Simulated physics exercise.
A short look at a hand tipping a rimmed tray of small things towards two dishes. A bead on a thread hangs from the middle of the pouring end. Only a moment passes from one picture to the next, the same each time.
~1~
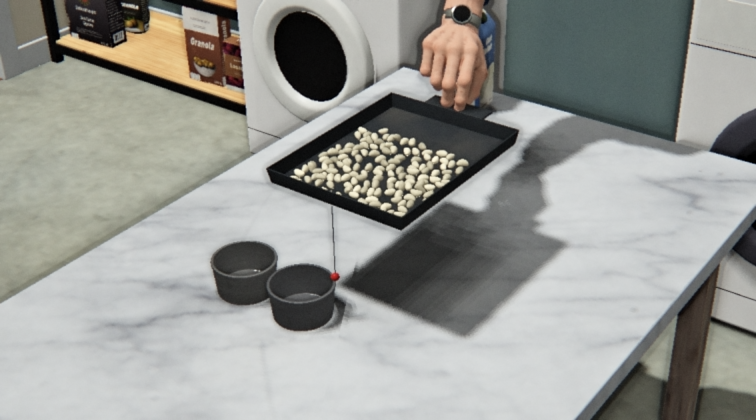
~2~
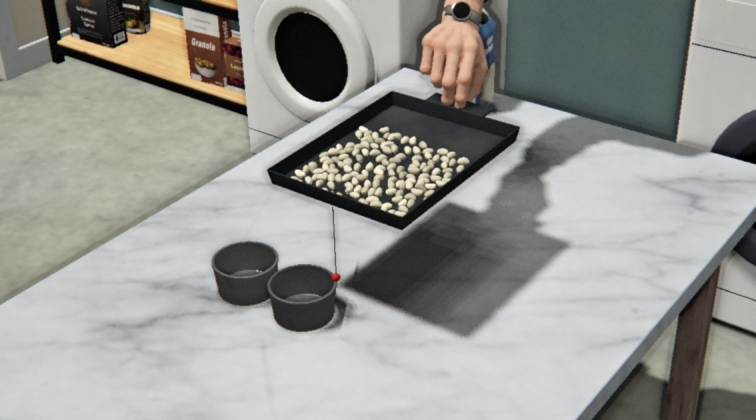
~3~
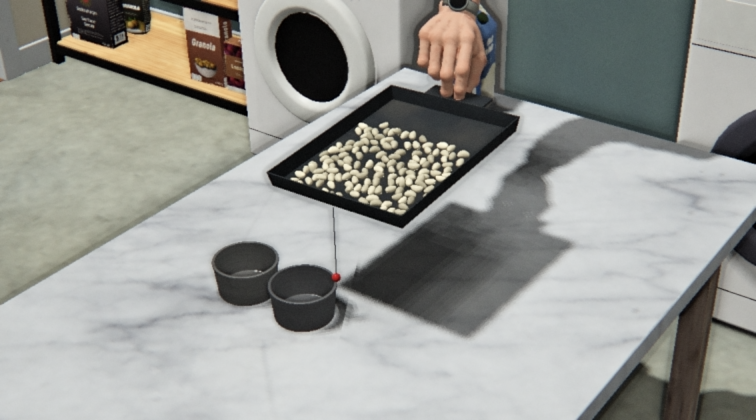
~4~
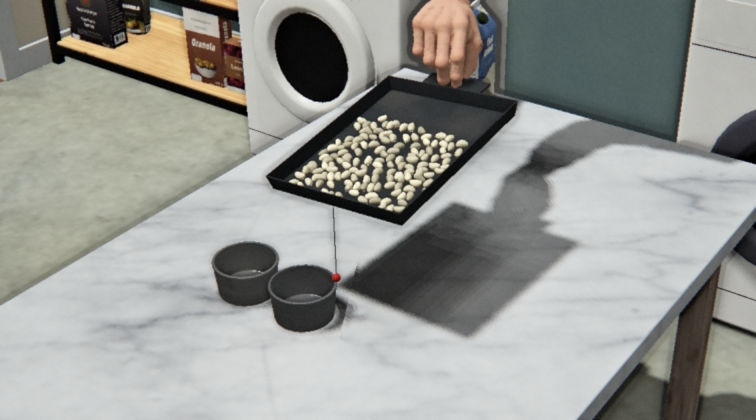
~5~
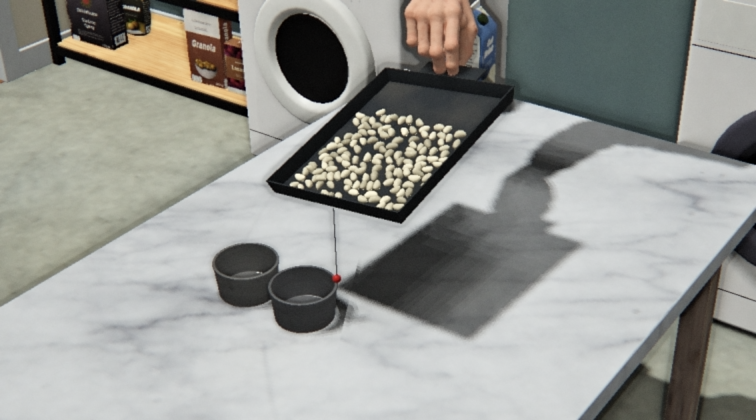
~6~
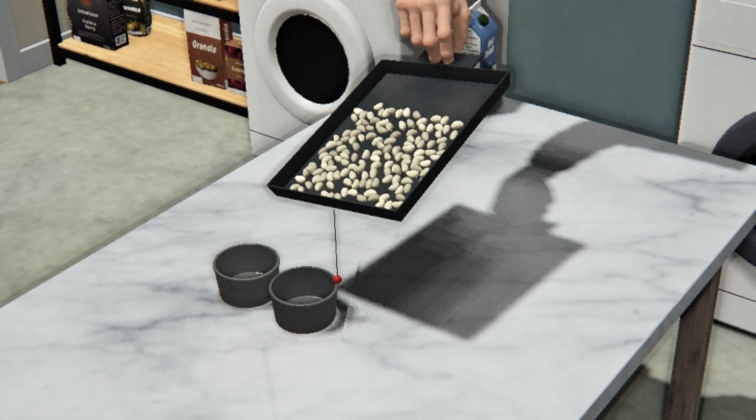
The clip opens on a hand holding a dark rimmed tray of white beans level above a marble table, near two small dark dishes and a red bead on a thread. The hand gradually raises the tray's far end, tilting it towards its near left corner, while the beans stay bunched together and the dishes barely change.
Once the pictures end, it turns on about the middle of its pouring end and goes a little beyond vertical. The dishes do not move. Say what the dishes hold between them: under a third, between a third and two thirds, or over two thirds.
They take between a third and two thirds between them.
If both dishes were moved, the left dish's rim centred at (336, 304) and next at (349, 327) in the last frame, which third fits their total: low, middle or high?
First under a third, then less than a third.
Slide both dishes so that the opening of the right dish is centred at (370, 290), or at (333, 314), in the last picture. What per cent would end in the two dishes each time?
In turn 40 and 50 in a hundred.
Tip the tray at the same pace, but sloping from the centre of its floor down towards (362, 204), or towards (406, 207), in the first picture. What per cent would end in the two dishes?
About 0 and 0 per cent.
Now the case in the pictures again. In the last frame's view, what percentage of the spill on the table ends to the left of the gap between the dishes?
Near 40 %.
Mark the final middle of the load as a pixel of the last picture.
Around (290, 304).
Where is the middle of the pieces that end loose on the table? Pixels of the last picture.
Close to (282, 298).
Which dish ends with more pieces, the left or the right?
More ends in the right one.
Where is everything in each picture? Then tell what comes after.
Corners of the pouring end at (271, 168) and (401, 215), level; middle of the load at (379, 173), white beans; left dish at (224, 286); right dish at (281, 311); bead on its thread at (335, 277), in the first picture.
Corners of the pouring end at (271, 169) and (402, 215), level; middle of the load at (380, 172), in the second picture.
Corners of the pouring end at (271, 171) and (401, 213), tipped barely, lowest at the left corner; middle of the load at (379, 170), in the third picture.
Corners of the pouring end at (270, 175) and (399, 211), tipped a little, lowest at the left corner; middle of the load at (378, 165), in the fourth picture.
Corners of the pouring end at (270, 179) and (397, 210), tipped a little, lowest at the left corner; middle of the load at (377, 162), in the fifth picture.
Corners of the pouring end at (271, 183) and (395, 208), tipped clearly, lowest at the left corner; middle of the load at (376, 159); left dish at (226, 288); right dish at (283, 314), in the sixth picture.
Soon, tray tipped steeply; all on the tray.
A while on, tray tipped past a quarter turn; nearly all on the tray; a stray few in the right dish; a stray few in the left dish; a stray few outside both; a stray few in the air.
Towards the end, tray tipped past a quarter turn; about a third in the right dish; a small part in the left dish; about half outside both.
Finally, tray tipped past a quarter turn; about a third in the right dish; a small part in the left dish; about half outside both.
